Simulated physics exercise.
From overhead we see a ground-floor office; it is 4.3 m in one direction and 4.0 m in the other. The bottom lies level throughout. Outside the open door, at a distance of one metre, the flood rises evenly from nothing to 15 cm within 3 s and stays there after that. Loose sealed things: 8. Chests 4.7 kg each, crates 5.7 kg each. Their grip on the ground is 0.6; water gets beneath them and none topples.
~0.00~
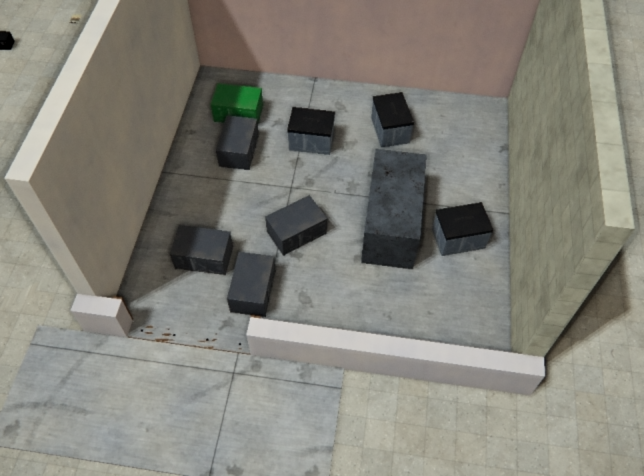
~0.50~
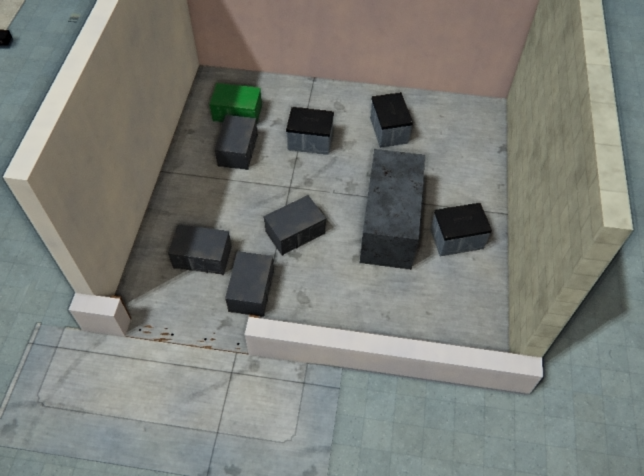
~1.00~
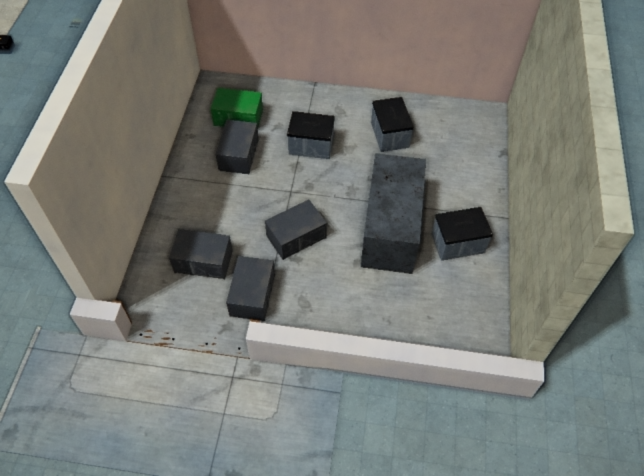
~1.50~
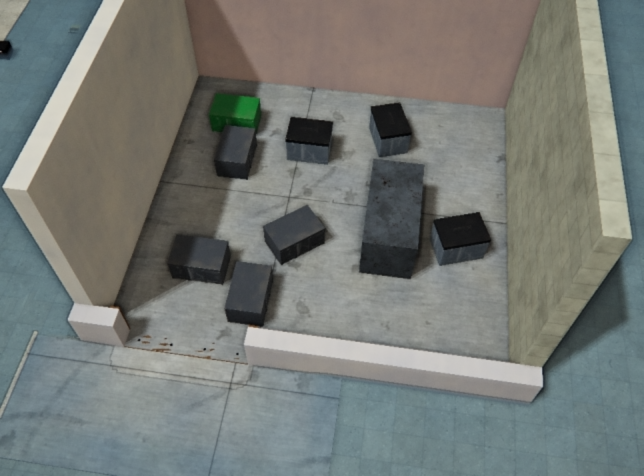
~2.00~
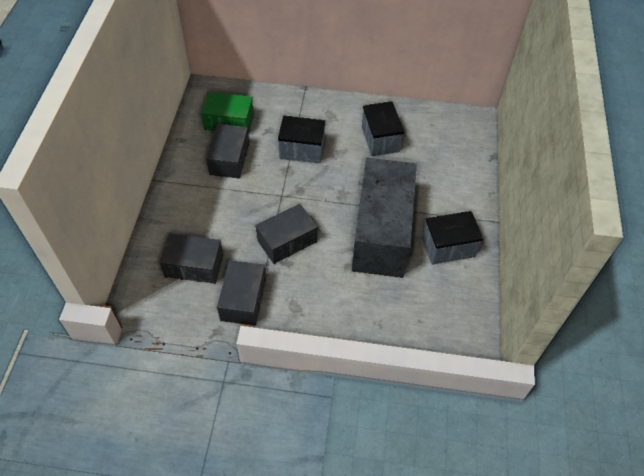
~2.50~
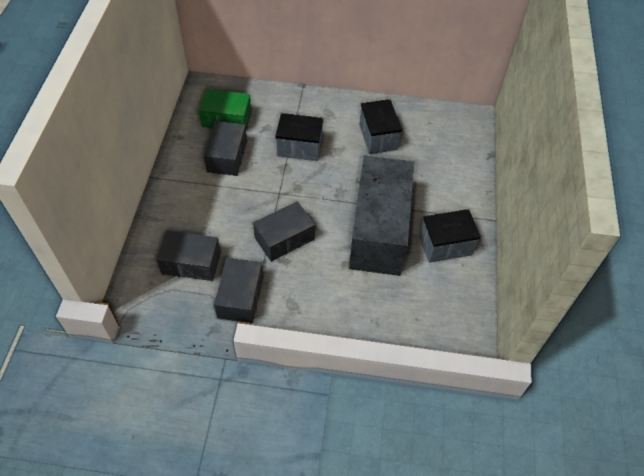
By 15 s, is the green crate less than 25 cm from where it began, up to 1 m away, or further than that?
Further than 1 m.
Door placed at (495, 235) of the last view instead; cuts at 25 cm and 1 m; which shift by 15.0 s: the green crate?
Green crate: Long trip.
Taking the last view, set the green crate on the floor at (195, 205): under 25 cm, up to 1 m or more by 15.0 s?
In that run it wanders far off.
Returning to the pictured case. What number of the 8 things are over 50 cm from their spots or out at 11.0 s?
By that time the total stands at 7.
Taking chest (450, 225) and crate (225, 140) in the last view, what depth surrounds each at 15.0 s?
About 5 and 6 cm.
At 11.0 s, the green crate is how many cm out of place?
250 cm, give or take.
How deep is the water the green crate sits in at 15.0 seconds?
10 cm or so.
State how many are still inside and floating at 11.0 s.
That would be 6 of them.
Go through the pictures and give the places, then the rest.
The green crate at (236, 96), on the bottom; 0.0 m2 under water; 0 of 8 have shifted, in the first frame.
The green crate at (235, 96) rests on the ground; water covers 0.0 m2; 0 of 8 have shifted, in the second frame.
The green crate at (236, 101), on the bottom; 0.0 m2 under water; 0 of 8 have shifted, in the third frame.
The green crate at (235, 106), on the bottom; 0.0 m2 under water; 0 of 8 have shifted, in the fourth frame.
The green crate at (227, 105), on the bottom; water covers 0.0 m2; 0 of 8 have shifted, in the fifth frame.
The green crate at (225, 102), on the bottom; 0.5 m2 under water; 0 of 8 have shifted, in the sixth frame.
After 3.5 s the green crate is near (225, 102), 0.0 m from its start, aground; 0 afloat.
After 6.8 s the green crate is near (250, 70), 0.6 m from its start, afloat; 5 afloat.
After 11.0 s the green crate is near (409, 106), 2.4 m from its start, afloat; 6 afloat.
After 15.0 s the green crate is near (448, 152), 3.0 m from its start, afloat; 8 afloat.
